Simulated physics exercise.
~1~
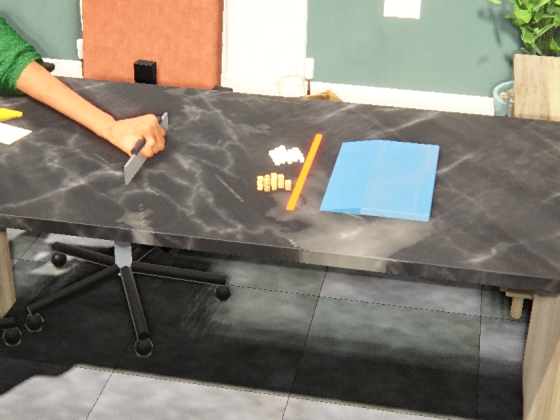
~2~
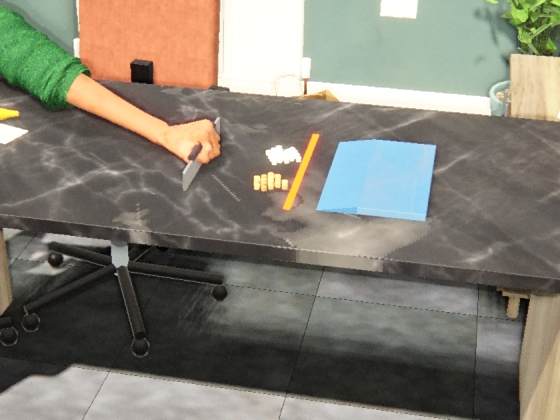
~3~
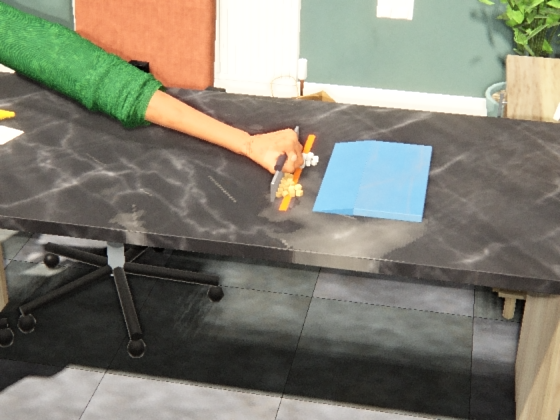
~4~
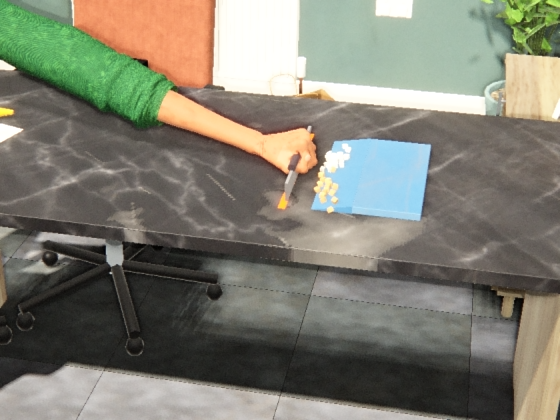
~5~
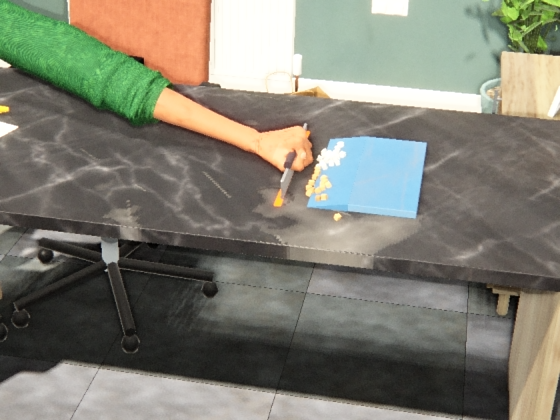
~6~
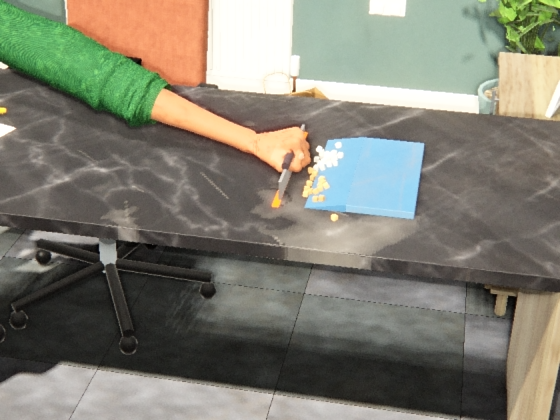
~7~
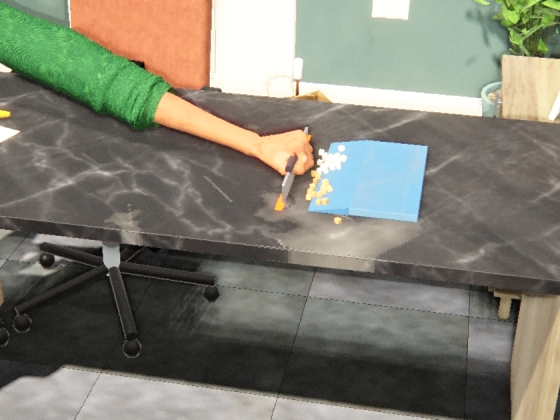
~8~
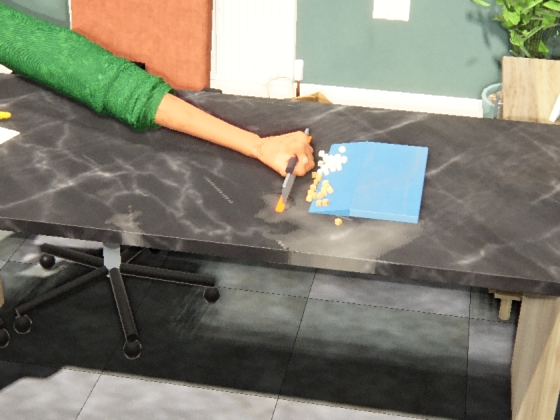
On a dark marbled table, a hand scrapes small pieces partly onto a blue slab.
